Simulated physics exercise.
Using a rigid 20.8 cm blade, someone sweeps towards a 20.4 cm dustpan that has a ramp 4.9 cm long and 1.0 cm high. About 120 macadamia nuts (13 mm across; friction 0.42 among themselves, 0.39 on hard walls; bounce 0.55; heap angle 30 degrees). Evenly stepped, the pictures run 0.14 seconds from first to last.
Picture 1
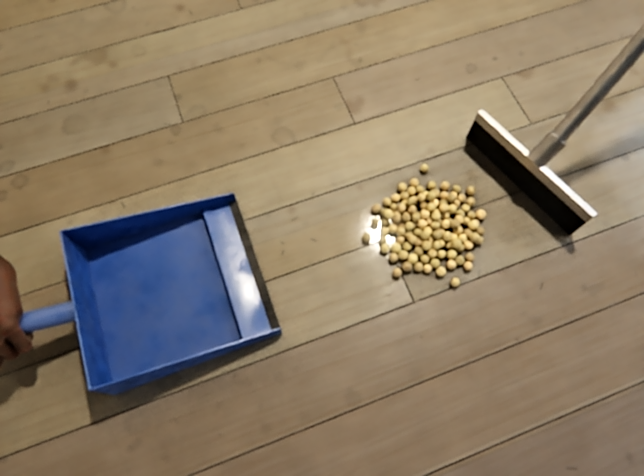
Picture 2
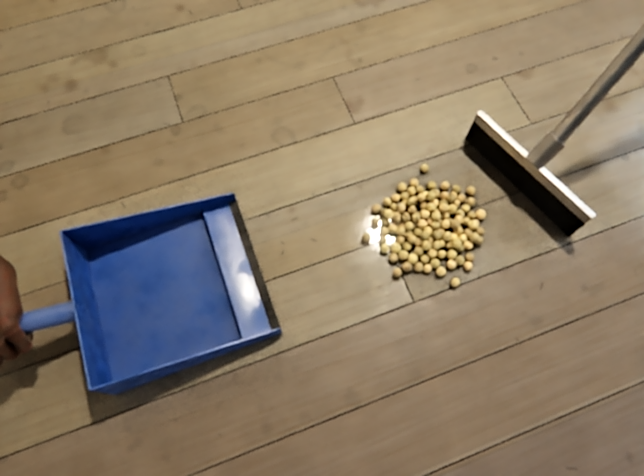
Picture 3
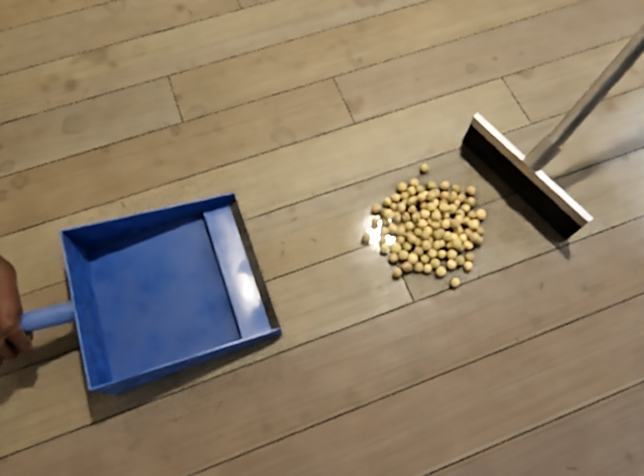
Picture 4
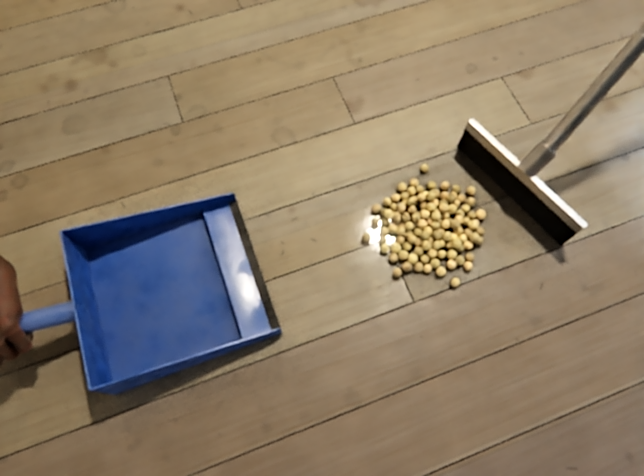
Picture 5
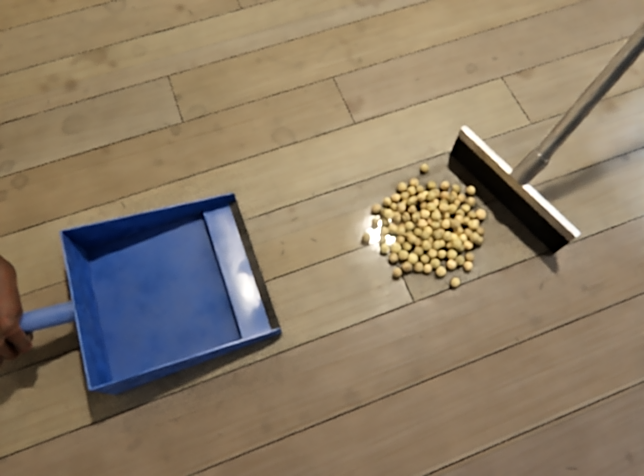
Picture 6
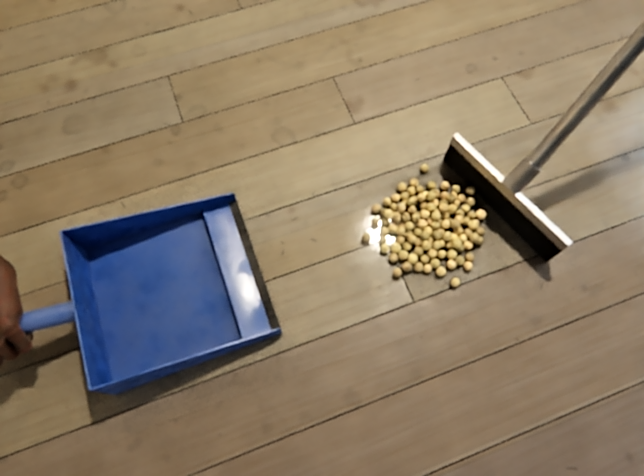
At the start, a hand holds a blue dustpan on a wooden floor at left, with a pile of round tan nuts in the middle and a dark blade on a pole at right. The blade slides a short way left and slightly down, closing in on the pile, while the nuts and dustpan stay still.
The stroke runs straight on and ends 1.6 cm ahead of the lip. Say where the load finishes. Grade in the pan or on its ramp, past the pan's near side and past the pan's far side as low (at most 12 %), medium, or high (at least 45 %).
In the pan or on its ramp - low; past the pan's near side - high; past the pan's far side - low.
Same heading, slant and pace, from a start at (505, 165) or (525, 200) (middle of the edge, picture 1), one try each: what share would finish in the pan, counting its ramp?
Around 10 percent, then around 0 percent.
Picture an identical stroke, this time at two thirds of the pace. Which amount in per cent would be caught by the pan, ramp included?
I'd put it at close to 5 per cent.
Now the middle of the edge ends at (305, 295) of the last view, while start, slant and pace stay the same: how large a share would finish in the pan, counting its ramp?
Close to 20 in a hundred.
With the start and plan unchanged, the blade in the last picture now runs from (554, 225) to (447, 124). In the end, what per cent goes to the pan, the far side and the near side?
Pan 10; far 0; near 35.
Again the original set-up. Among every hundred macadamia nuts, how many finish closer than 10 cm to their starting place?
About 0 %.
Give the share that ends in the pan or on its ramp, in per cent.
Around 5 percent.
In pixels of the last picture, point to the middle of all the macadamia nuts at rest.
Look around (280, 385) in the last picture.
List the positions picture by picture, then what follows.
Blade from (588, 217) to (479, 117), moved 0.0 cm, 0 of the pieces shifted so far; middle of the pieces at (428, 222); pan at (166, 295), in the first picture.
Blade from (587, 218) to (478, 118), moved 0.2 cm, 0 of the pieces shifted so far; middle of the pieces at (428, 222), in the second picture.
Blade from (584, 222) to (475, 121), moved 1.0 cm, 0 of the pieces shifted so far; middle of the pieces at (428, 222), in the third picture.
Blade from (579, 228) to (470, 126), moved 2.2 cm, 0 of the pieces shifted so far; middle of the pieces at (428, 222), in the fourth picture.
Blade from (572, 236) to (463, 133), moved 3.9 cm, 0 of the pieces shifted so far; middle of the pieces at (428, 222), in the fifth picture.
Blade from (564, 245) to (455, 141), moved 5.6 cm, 0 of the pieces shifted so far; middle of the pieces at (428, 222); pan at (166, 295), in the sixth picture.
Then, 0.25 s after the last picture, middle of the blade 20 cm from the lip; 0 % over the lip, far side 0 %, near side 35 %.
Then, 0.42 s after the last picture, middle of the blade 10 cm from the lip; 0 % over the lip, far side 0 %, near side 50 %.
Then, 0.71 s after the last picture, middle of the blade 5 cm from the lip; 5 % over the lip, far side 0 %, near side 60 %.
In the end, pan 5 %, near side 60 %, far side 0 %, in front of the lip or behind the blade 35 %.
